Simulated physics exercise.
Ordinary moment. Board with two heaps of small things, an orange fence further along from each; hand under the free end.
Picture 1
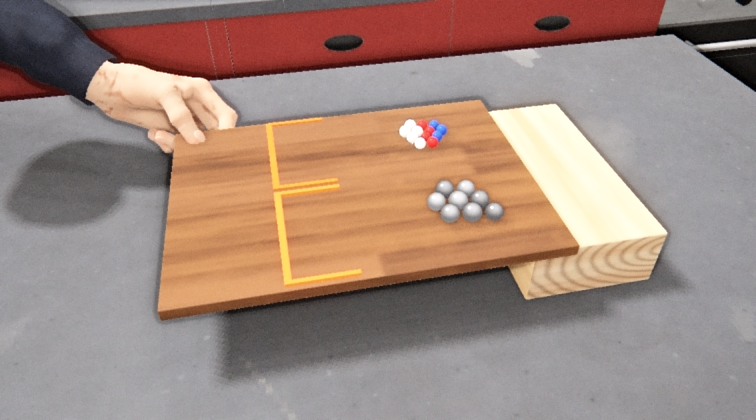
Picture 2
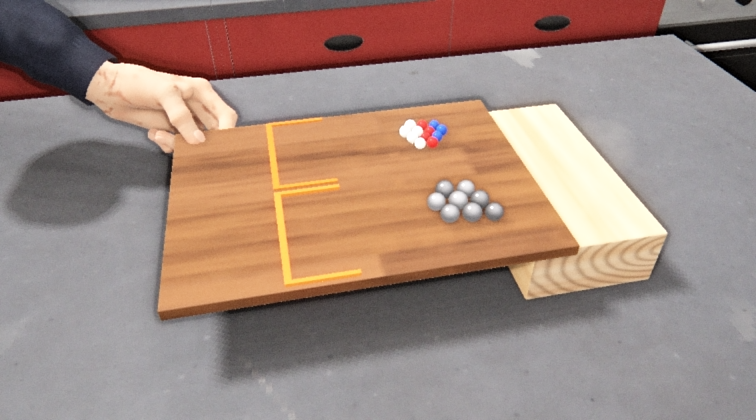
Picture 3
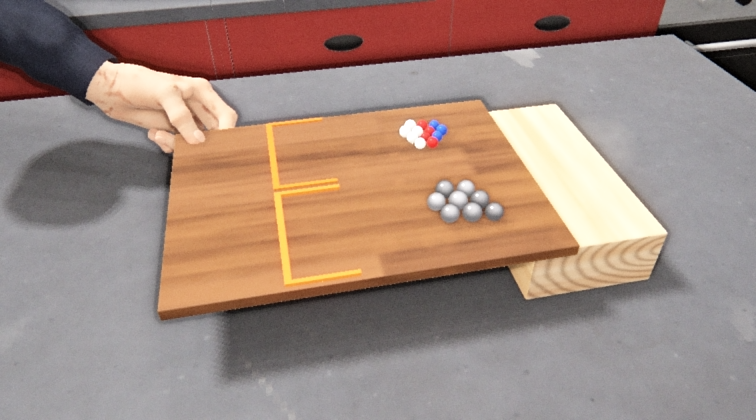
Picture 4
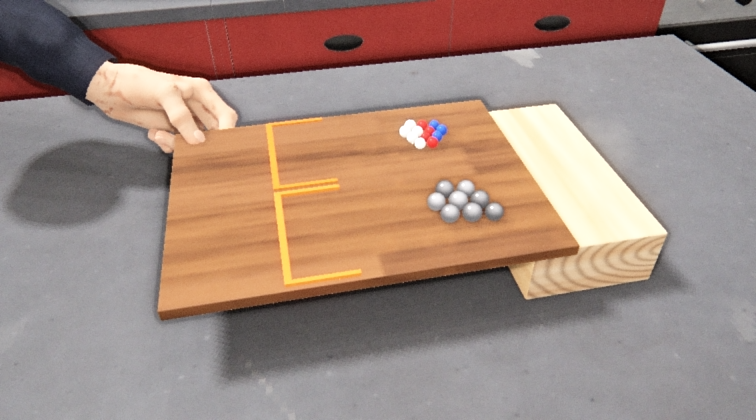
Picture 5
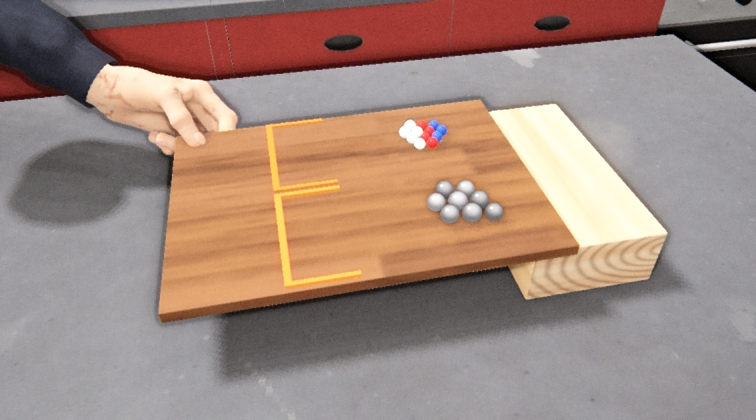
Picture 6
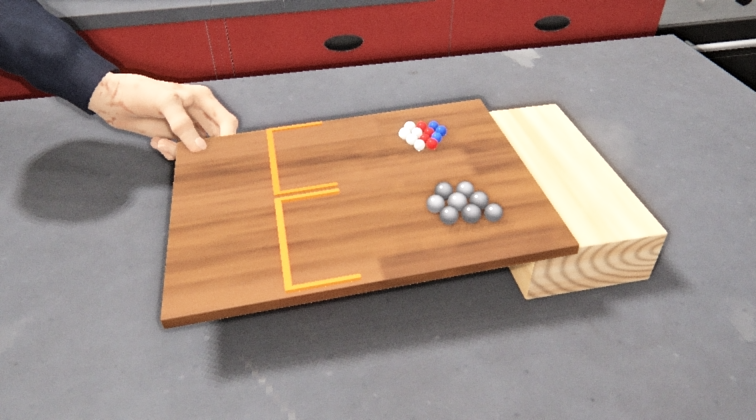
A hand holds the left end of a wooden board whose right end rests on a pale wood block, keeping it still at first, then lowering it very slightly. The grey steel balls and the small red, white and blue beads stay in their heaps, apart from the orange bars.
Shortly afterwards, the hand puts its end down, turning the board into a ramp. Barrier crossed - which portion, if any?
Front portion crossed, back portion crossed.
Then, 0.38 s past the last view, board sloping at 9°; front portion on its way down; back portion on its way down.
Then, 0.70 s past the last view, board resting at 11°; front portion about a quarter past its bar; back portion has reached its bar.
Then, 0.98 s past the last view, board resting at 11°; front portion all past its bar; back portion nearly all past its bar.
Finally, board resting at 11°; front portion all past its bar; back portion nearly all past its bar.
